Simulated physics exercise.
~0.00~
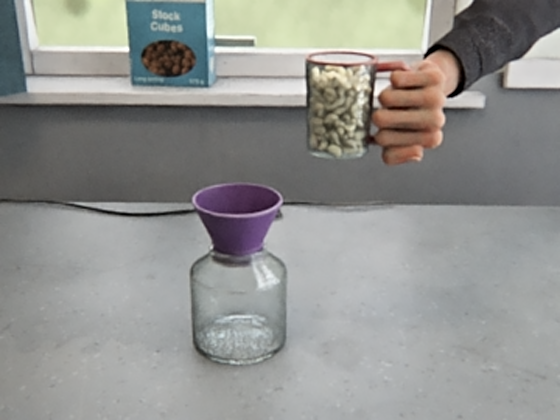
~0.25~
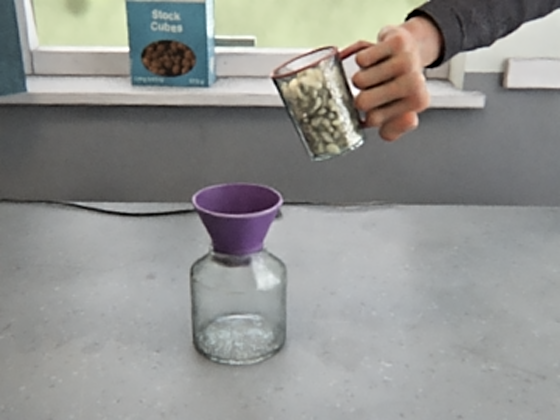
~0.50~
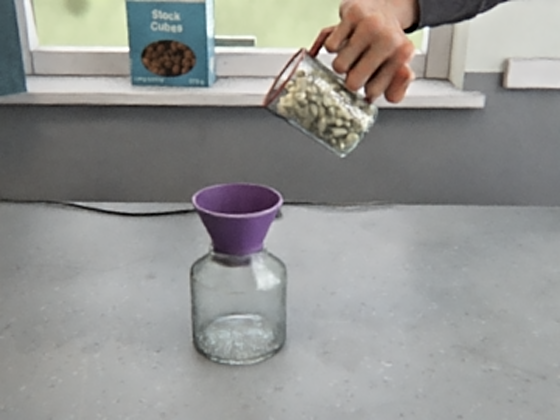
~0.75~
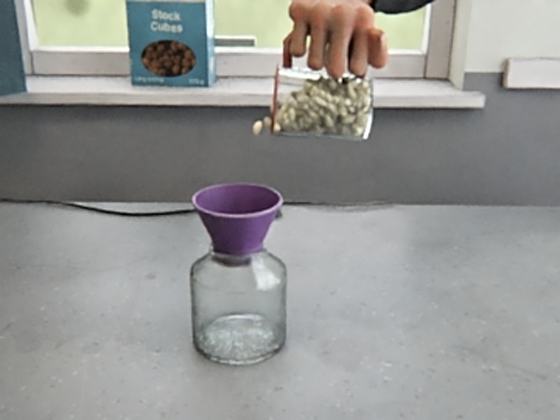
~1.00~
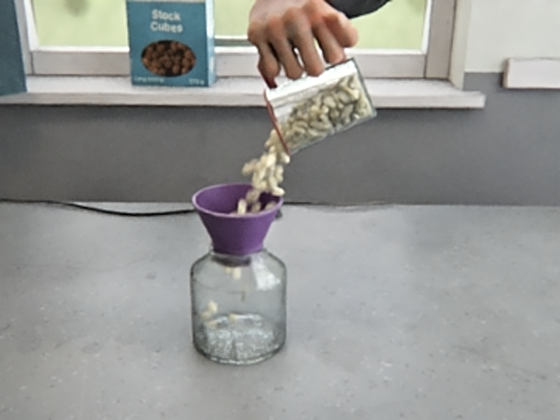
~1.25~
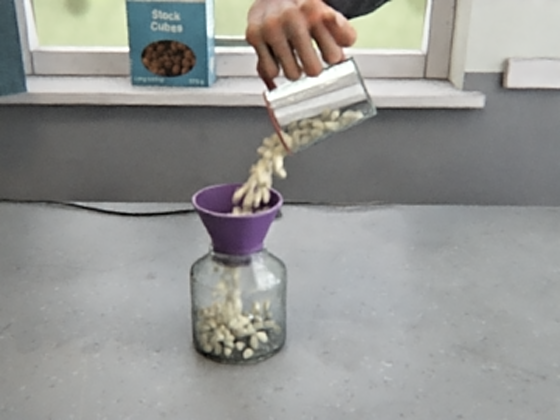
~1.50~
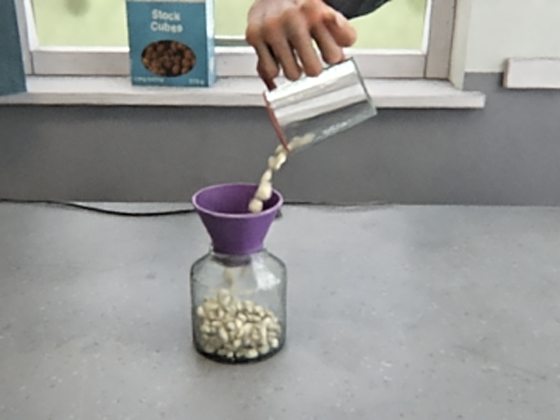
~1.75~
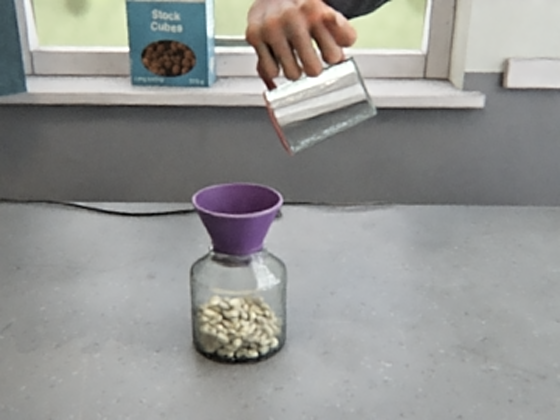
A hand tips white beans from a clear cup through a purple funnel into a jar.
